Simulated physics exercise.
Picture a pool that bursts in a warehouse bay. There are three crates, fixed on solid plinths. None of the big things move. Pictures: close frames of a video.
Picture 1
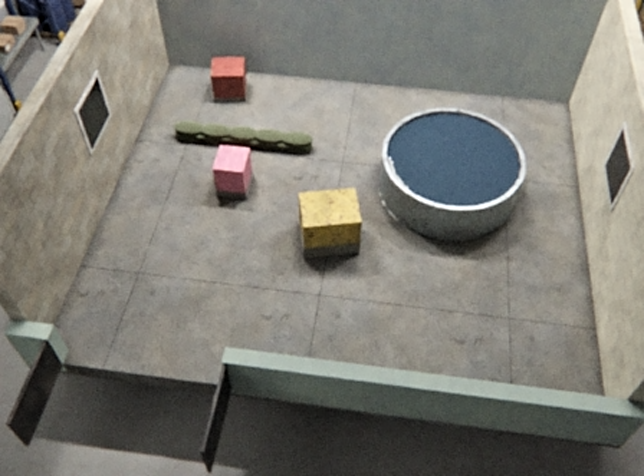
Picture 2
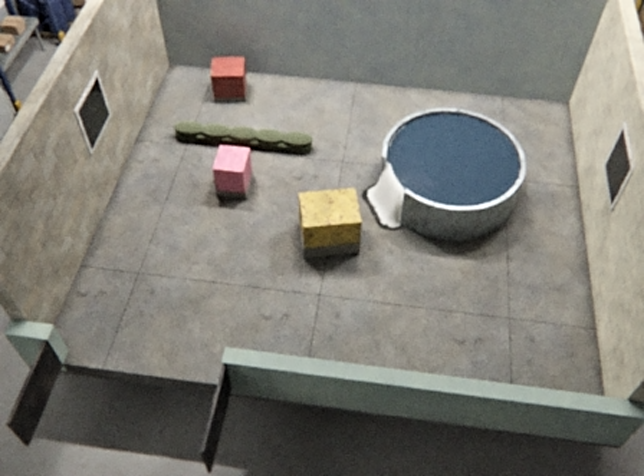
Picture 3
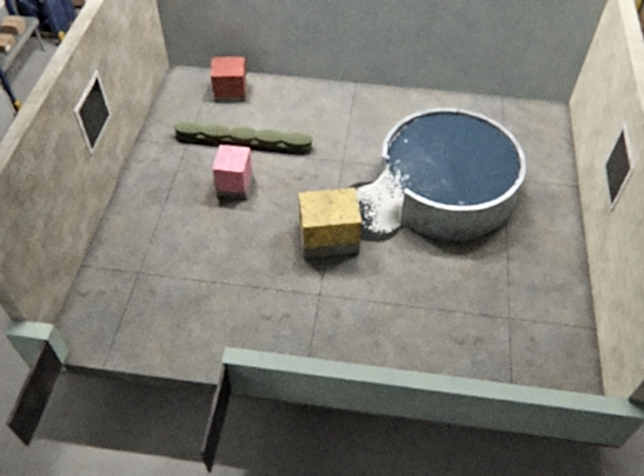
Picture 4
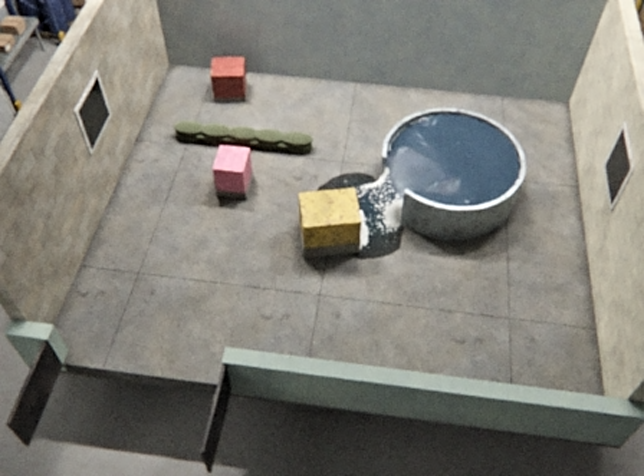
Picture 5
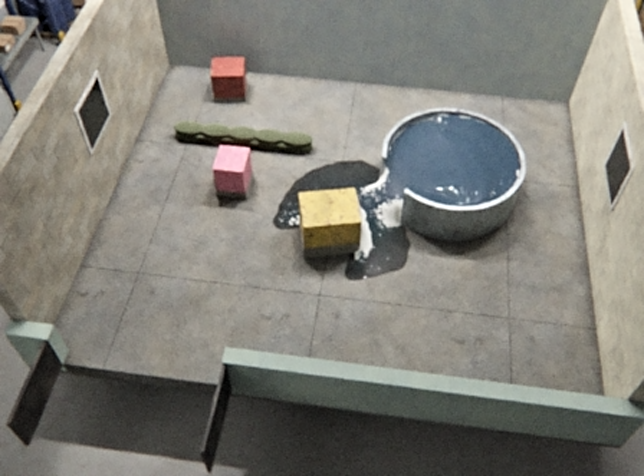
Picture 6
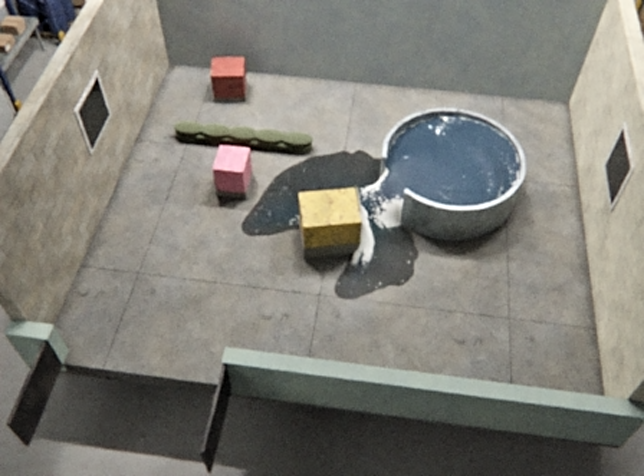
A round grey pool of dark blue water stands at the right of a walled concrete warehouse bay, seen from high above by a still camera. A yellow crate sits left of it, with a pink crate, a long green hedge-like strip and a red crate farther left. Water bursts from the pool's left side, foams against the yellow crate, then spreads around it in dark sheets leftward and toward the front.
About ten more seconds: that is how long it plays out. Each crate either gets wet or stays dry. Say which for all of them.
The pink crate gets wet; the red crate stays dry; the yellow crate gets wet.
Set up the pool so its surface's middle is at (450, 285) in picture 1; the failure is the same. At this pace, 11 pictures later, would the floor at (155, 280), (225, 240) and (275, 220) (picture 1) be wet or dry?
One after the other: Covered, awash, dry.
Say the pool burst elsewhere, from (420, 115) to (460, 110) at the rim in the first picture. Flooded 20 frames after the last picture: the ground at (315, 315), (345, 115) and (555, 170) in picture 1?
Going through them in turn: Still unsoaked, then reached by the flood, then reached by the flood.
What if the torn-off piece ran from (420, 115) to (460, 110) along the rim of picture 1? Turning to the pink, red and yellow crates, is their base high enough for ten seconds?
As it turns out, the pink crate stays unwetted, the red crate is swamped, and the yellow crate stays unwetted.
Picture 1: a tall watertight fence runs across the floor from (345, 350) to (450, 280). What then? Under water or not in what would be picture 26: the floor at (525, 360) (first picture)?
There: No water.
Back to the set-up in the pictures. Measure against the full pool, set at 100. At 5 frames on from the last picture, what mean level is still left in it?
About 74 per cent.
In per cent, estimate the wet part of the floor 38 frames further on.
About 70 %.
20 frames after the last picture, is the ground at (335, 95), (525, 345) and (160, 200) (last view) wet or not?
Going through them in order, I'd call them clear, drenched and drenched.
A moment on, water covers 20 % of the floor; the pink crate water round its plinth, the red crate not reached, the yellow crate water round its plinth.
Next, water covers 35 % of the floor; the pink crate water round its plinth, the red crate not reached, the yellow crate water round its plinth.
Then, water covers 50 % of the floor; the pink crate water round its plinth, the red crate not reached, the yellow crate water round its plinth.
Later, water covers 70 % of the floor; the pink crate water round its plinth, the red crate water round its plinth, the yellow crate water round its plinth.
In the end, water covers 90 % of the floor; the pink crate was topped, the red crate stayed above the water, the yellow crate was topped.
